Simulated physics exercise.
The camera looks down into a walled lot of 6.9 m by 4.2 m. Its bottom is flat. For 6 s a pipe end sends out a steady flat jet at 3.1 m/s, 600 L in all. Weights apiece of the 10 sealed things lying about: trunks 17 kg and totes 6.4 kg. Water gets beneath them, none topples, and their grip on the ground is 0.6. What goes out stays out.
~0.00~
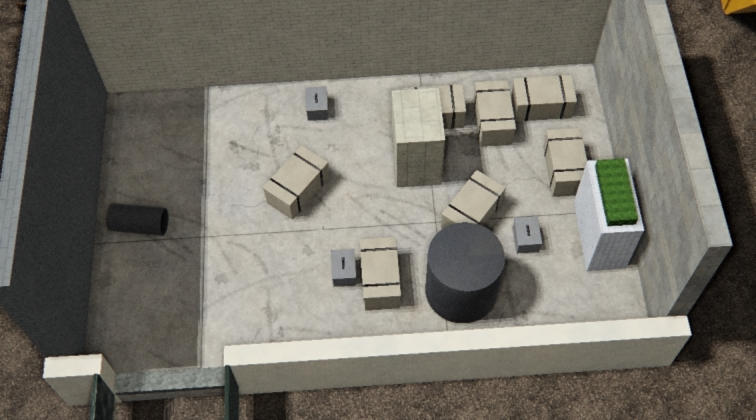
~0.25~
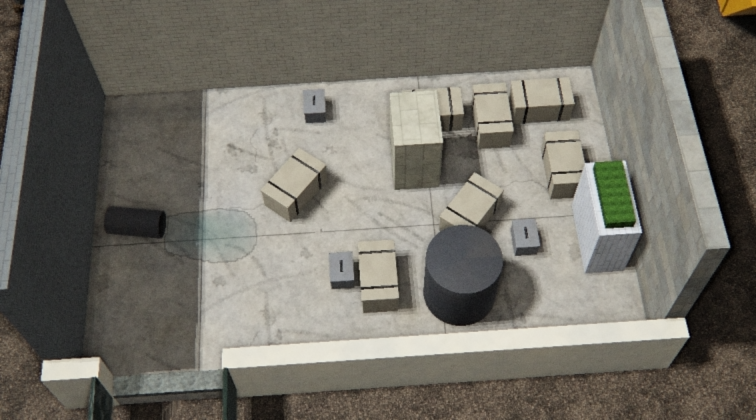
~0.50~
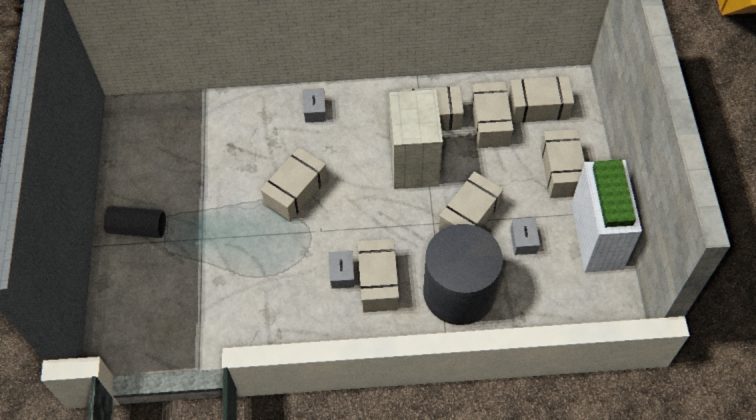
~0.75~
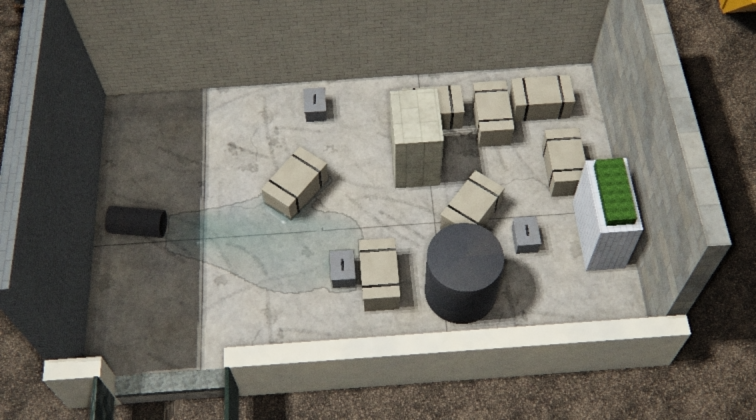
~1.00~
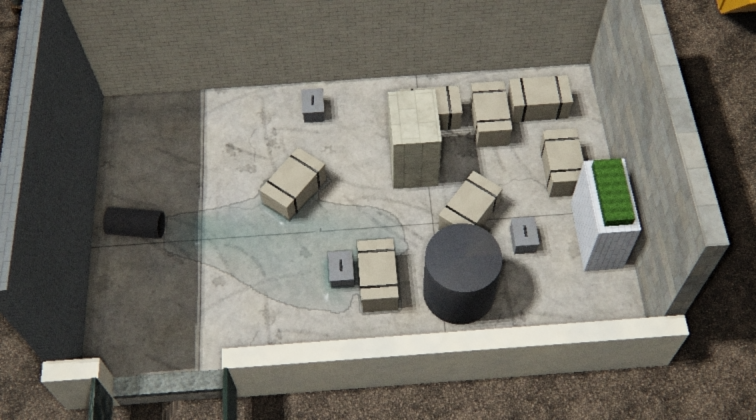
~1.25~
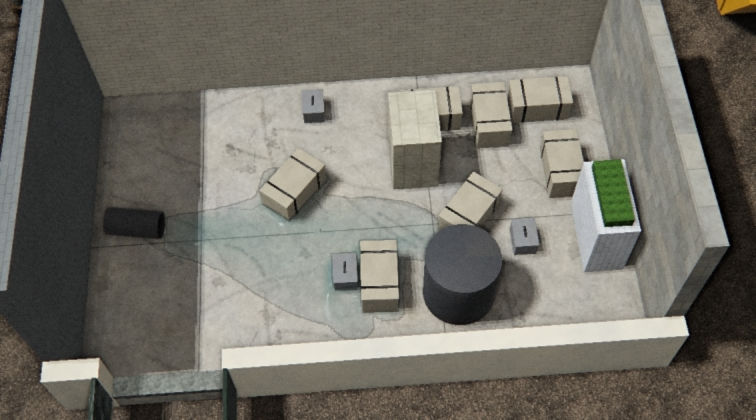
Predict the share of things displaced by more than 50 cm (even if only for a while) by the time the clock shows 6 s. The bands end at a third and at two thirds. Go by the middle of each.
That comes to from one to two thirds.
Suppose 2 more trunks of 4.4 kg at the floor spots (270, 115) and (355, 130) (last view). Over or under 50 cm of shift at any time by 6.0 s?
In that order: Less, less.
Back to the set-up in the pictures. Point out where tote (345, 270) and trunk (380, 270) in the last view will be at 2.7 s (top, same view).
Around (376, 305) and (406, 284).
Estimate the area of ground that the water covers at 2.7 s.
About 9.0 m2.
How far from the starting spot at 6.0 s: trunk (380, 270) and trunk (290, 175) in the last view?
In that order: 80 cm, 5 cm.
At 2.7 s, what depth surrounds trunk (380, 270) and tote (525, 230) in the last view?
Roughly 6 and 3 cm.
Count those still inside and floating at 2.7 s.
I count 1.
After 1.8 s 0 of 10 are over 50 cm from their spots; 0 afloat.
After 2.7 s 1 of 10 are over 50 cm from their spots; 1 afloat.
After 4.2 s 4 of 10 are over 50 cm from their spots; 3 afloat.
After 6.0 s 4 of 10 are over 50 cm from their spots, and 4 have been at some point; 3 afloat.
